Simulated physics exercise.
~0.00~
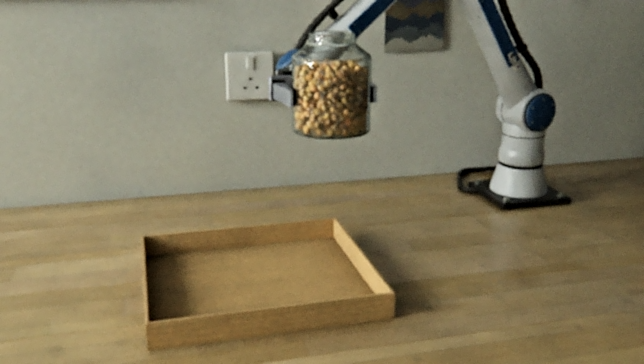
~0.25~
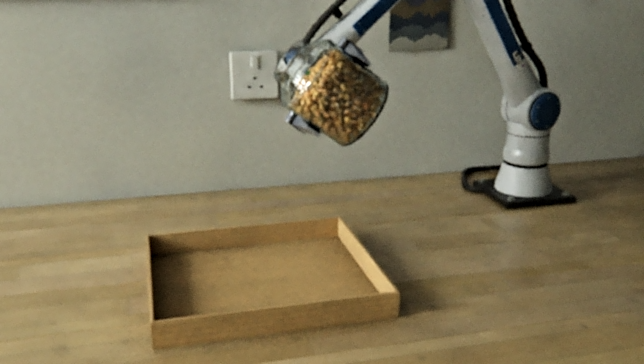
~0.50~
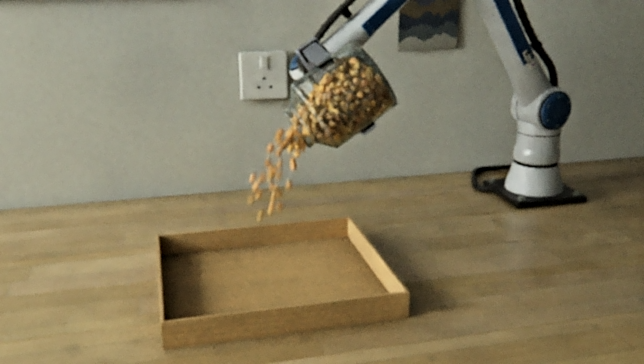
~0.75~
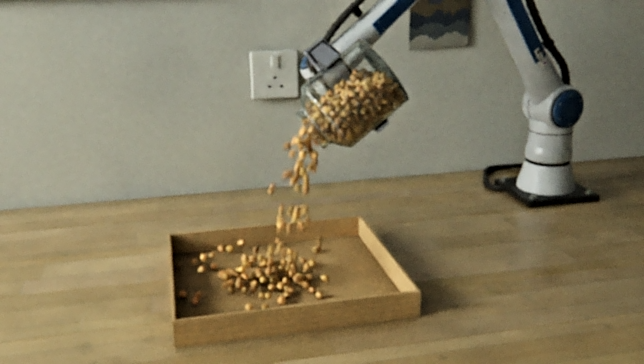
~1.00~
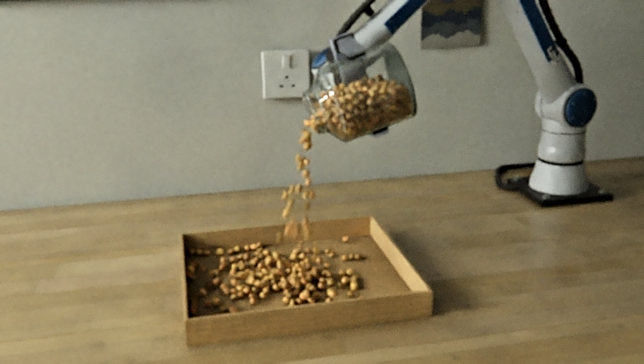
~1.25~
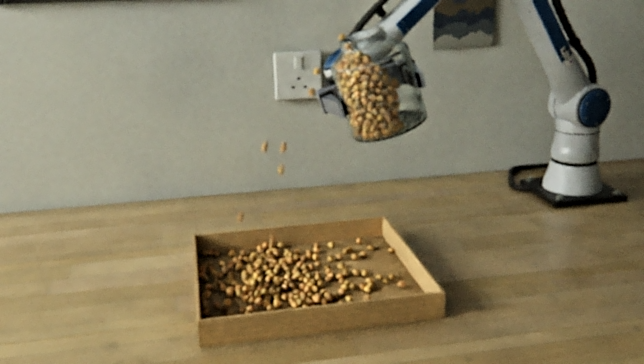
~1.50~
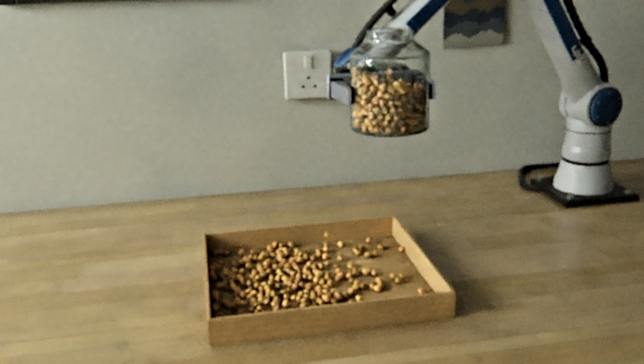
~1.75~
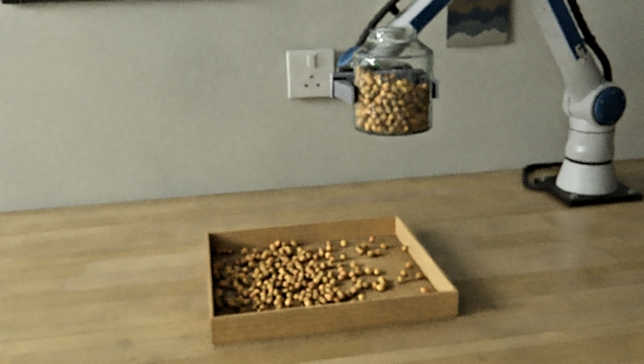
A robot arm tipped a glass jar of dried chickpeas to the left over a shallow wooden tray, sending a stream of them down into it, then turned the jar upright again, leaving a scattered pile in the tray and plenty still in the jar.
